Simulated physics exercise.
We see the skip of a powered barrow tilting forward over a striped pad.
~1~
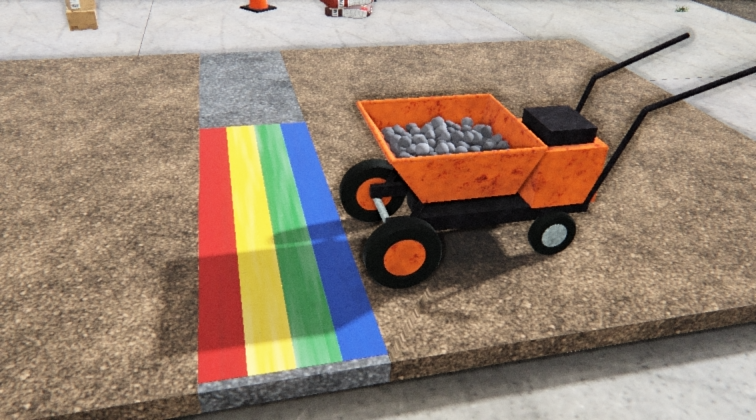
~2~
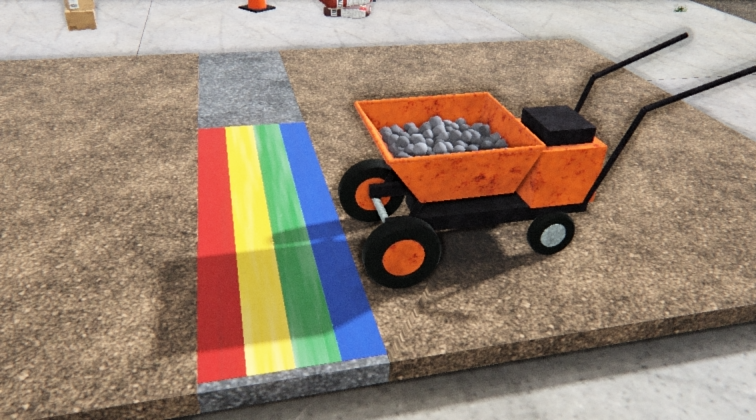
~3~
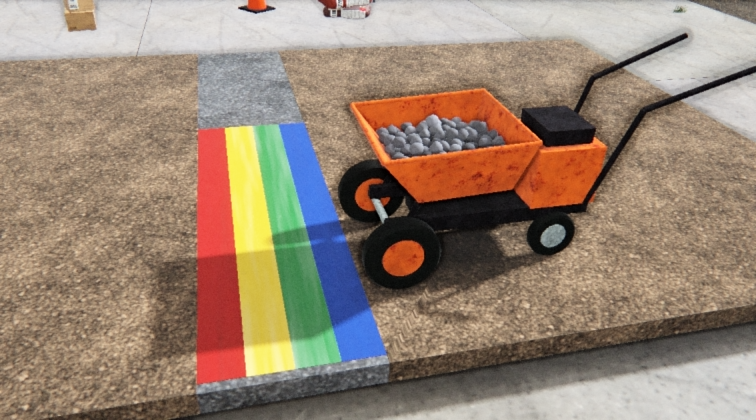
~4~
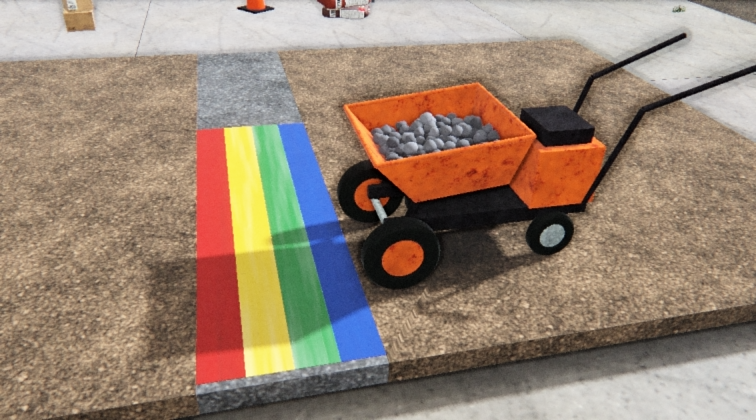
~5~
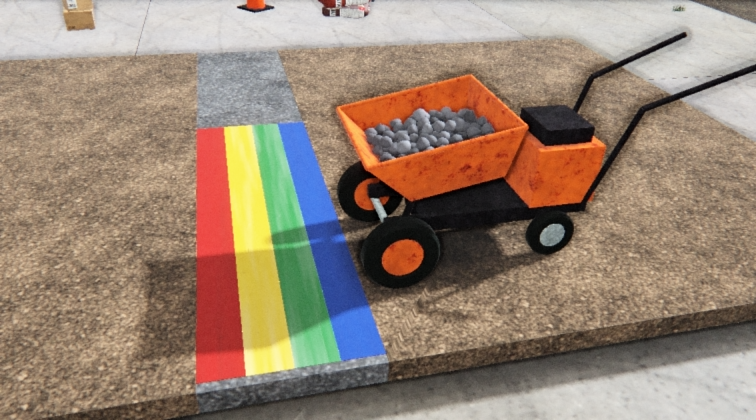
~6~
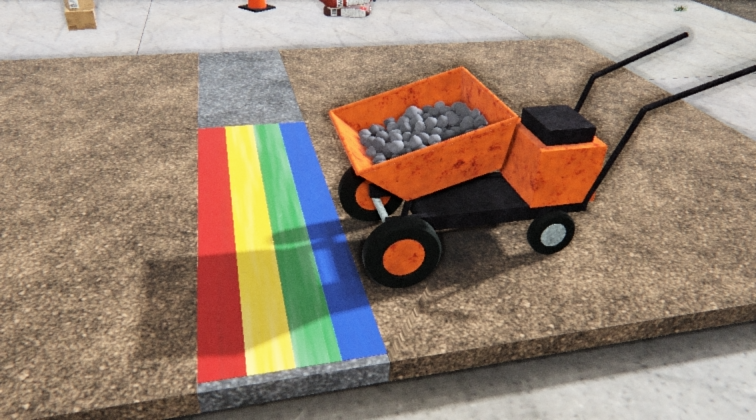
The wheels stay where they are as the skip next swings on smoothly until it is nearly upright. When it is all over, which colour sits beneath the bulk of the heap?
The bulk sits over the yellow colour.
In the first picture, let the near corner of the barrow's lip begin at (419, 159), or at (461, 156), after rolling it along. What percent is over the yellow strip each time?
First try: Around 40 %; second try: Around 20 %.
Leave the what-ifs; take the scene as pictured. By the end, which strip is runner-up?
The red strip.
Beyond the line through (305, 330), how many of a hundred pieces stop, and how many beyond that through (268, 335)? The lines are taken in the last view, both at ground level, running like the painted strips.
In order, some 100 % then some 70 %.
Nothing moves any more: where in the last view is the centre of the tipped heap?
Around (242, 260).
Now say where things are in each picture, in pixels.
Lip of the skip at (392, 162), level; top of the load at (441, 147), round cobbles; blue strip at (354, 319); green strip at (311, 325); yellow strip at (267, 331); red strip at (222, 338), in the first picture.
Lip of the skip at (389, 162), level; top of the load at (443, 136), in the second picture.
Lip of the skip at (384, 164), tipped barely; top of the load at (456, 145), in the third picture.
Lip of the skip at (377, 166), tipped a little; top of the load at (451, 142), in the fourth picture.
Lip of the skip at (368, 169), tipped a little; top of the load at (459, 125), in the fifth picture.
Lip of the skip at (359, 173), tipped clearly; top of the load at (452, 120); blue strip at (353, 319); green strip at (310, 325); yellow strip at (266, 331); red strip at (221, 337), in the sixth picture.
Soon, skip tipped steeply; all in the skip.
A while on, skip tipped steeply; nearly all in the skip; a stray few over the green strip; a small part over the yellow strip; a stray few falling.
Towards the end, skip tipped right over; about a quarter in the skip; a small part over the green strip; about a third over the yellow strip; about a quarter over the red strip; a small part off the paint.
Finally, skip tipped right over; none over the blue strip; a small part over the green strip; about a third over the yellow strip; about a third over the red strip; a small part off the paint.
